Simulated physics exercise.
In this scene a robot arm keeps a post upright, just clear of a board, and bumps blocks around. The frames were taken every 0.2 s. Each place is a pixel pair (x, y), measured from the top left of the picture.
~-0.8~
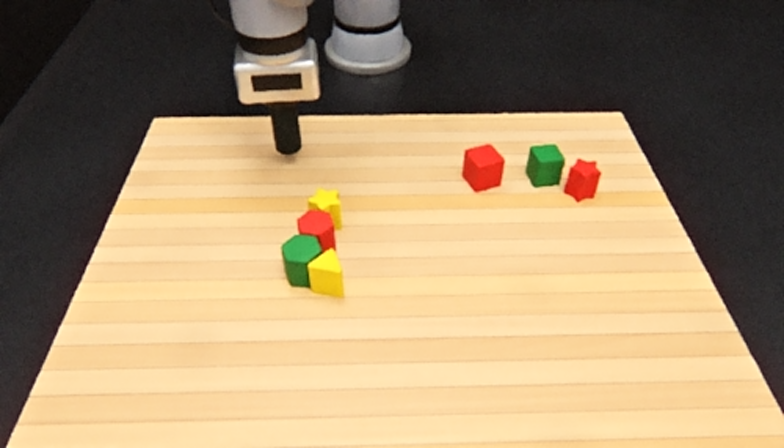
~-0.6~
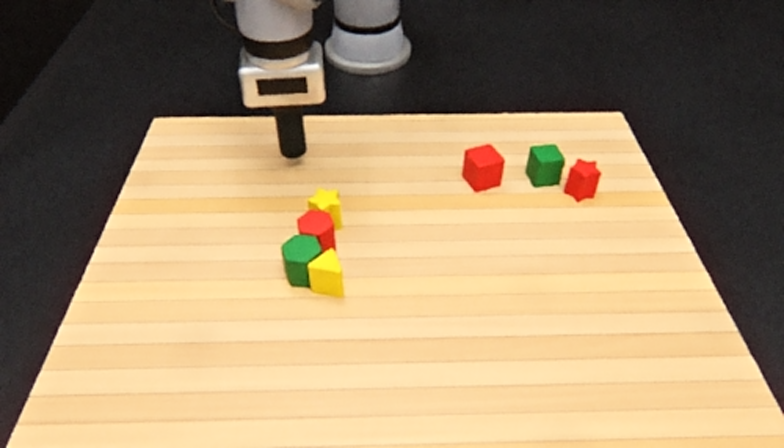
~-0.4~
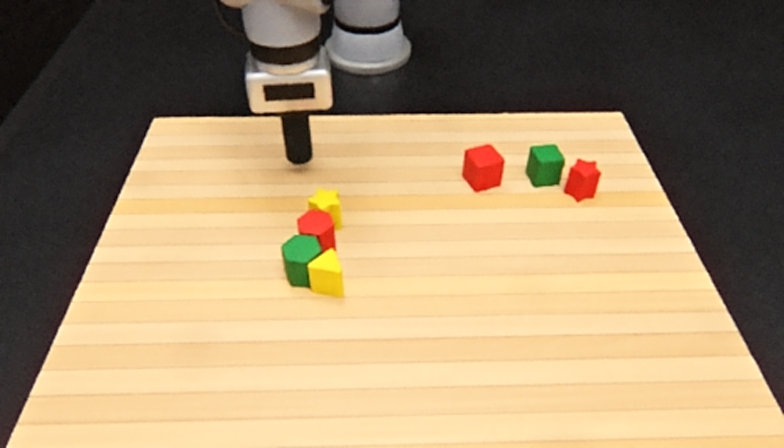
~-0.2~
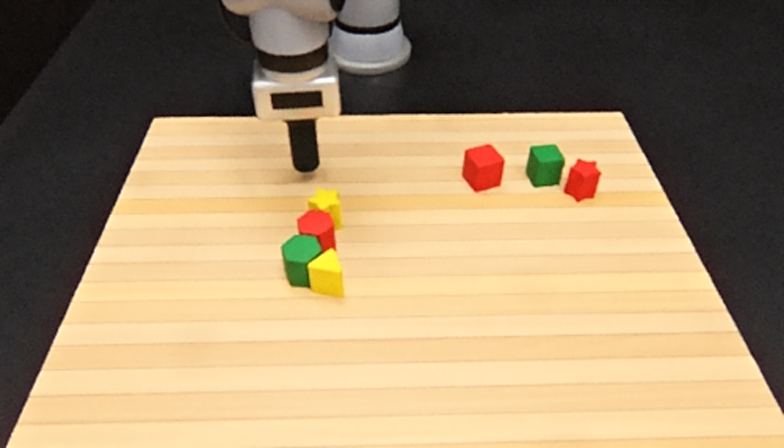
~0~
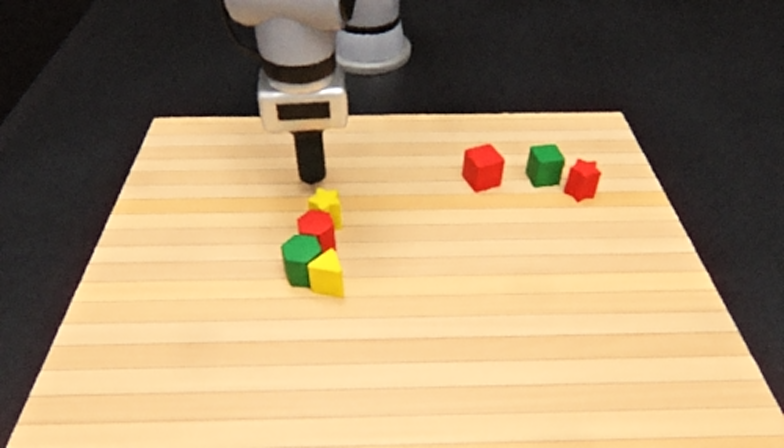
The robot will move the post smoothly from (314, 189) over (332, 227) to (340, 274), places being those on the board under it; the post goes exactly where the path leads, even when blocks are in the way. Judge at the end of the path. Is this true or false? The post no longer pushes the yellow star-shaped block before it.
The claim holds.
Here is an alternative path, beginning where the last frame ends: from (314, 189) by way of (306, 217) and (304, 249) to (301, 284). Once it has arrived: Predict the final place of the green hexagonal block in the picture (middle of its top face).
So, by the moment the path ends, you'll find the top centre of the green hexagonal block at (297, 286).
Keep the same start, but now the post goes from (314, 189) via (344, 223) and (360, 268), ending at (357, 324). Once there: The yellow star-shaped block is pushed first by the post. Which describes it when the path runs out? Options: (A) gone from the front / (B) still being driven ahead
B (still being driven ahead)
On the path given first. One third of the way, post (325, 202); green hexagonal block (299, 251); red hexagonal block (320, 227), turned 20° clockwise; yellow star-shaped block (334, 207), turned 20° anticlockwise.
Two thirds of the way, post (336, 231); green hexagonal block (294, 257), turned 25° clockwise; red hexagonal block (336, 245), turned 90° clockwise; yellow star-shaped block (359, 227), turned 70° anticlockwise; yellow three-sided block (326, 271), turned 20° anticlockwise.
At the end, post (339, 262); green hexagonal block (294, 257), turned 25° clockwise; red hexagonal block (331, 274), turned 120° clockwise; yellow star-shaped block (368, 238), turned 115° anticlockwise; yellow three-sided block (314, 296), turned 55° anticlockwise.
